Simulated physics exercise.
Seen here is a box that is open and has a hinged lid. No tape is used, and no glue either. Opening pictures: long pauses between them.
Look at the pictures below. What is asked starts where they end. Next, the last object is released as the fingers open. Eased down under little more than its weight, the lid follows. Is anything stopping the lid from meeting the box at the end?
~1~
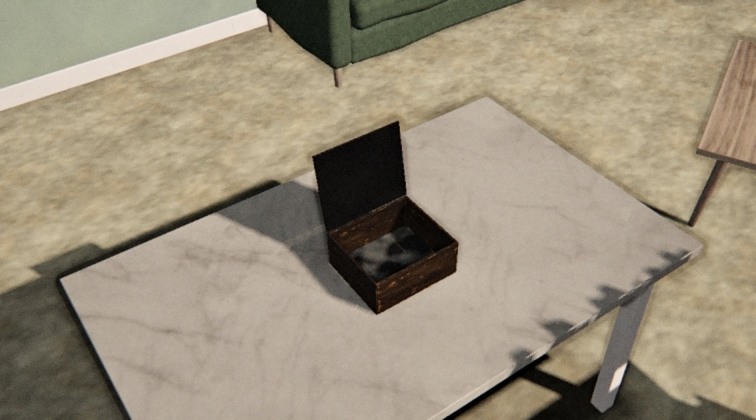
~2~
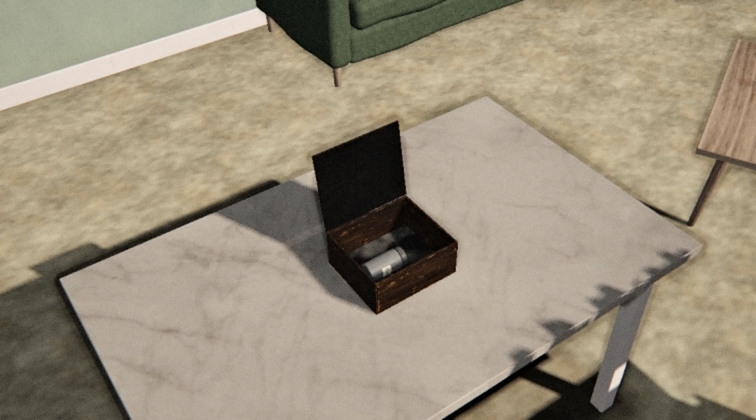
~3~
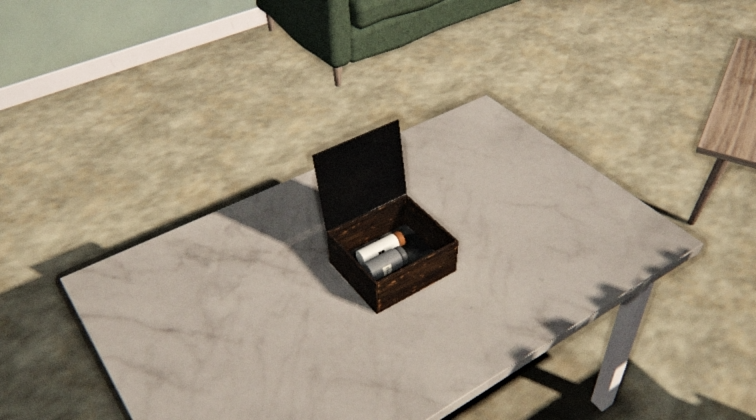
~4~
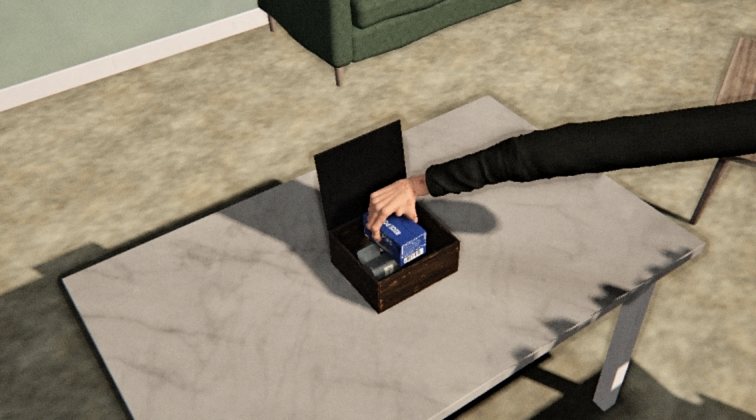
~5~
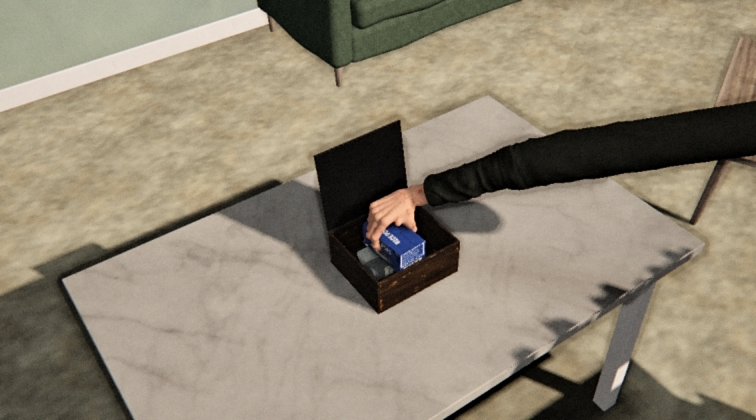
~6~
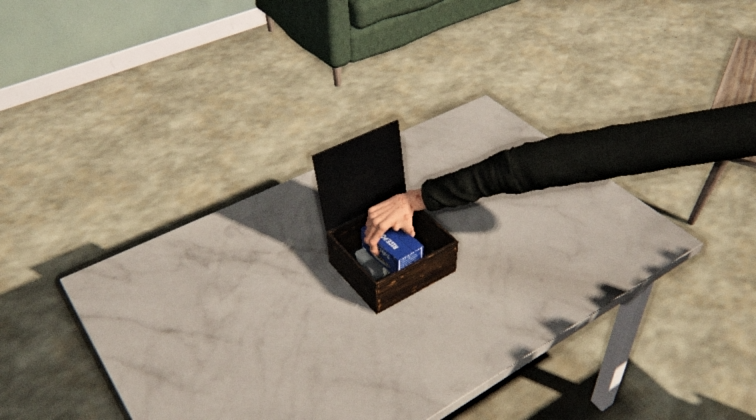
Yes, the lid is kept from closing.
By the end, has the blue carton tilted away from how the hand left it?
In the end, it winds up askew.
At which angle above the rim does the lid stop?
It stays some 30° above the rim.
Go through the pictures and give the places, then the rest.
In the first picture, the last thing is not in view yet.
In the second picture, the last thing is not in view yet; grey shaker (385, 265).
In the third picture, the last thing is not in view yet; grey shaker (385, 264).
The fourth picture shows coming down; blue carton (394, 233); grey shaker (387, 264).
The fifth picture shows coming down; blue carton (394, 242).
The sixth picture shows in place under the hand; blue carton (392, 246).
Then, 1.30 s on from there, lid 80° above the rim; blue carton turned 22° from how it was put near (392, 248).
Then, 1.60 s on from there, lid 57° above the rim; blue carton turned 22° from how it was put near (392, 248).
In the end, lid 32° above the rim; left askew, blue carton; the other 2 unmoved. At the end, from the last picture's camera, blue carton near (392, 248).
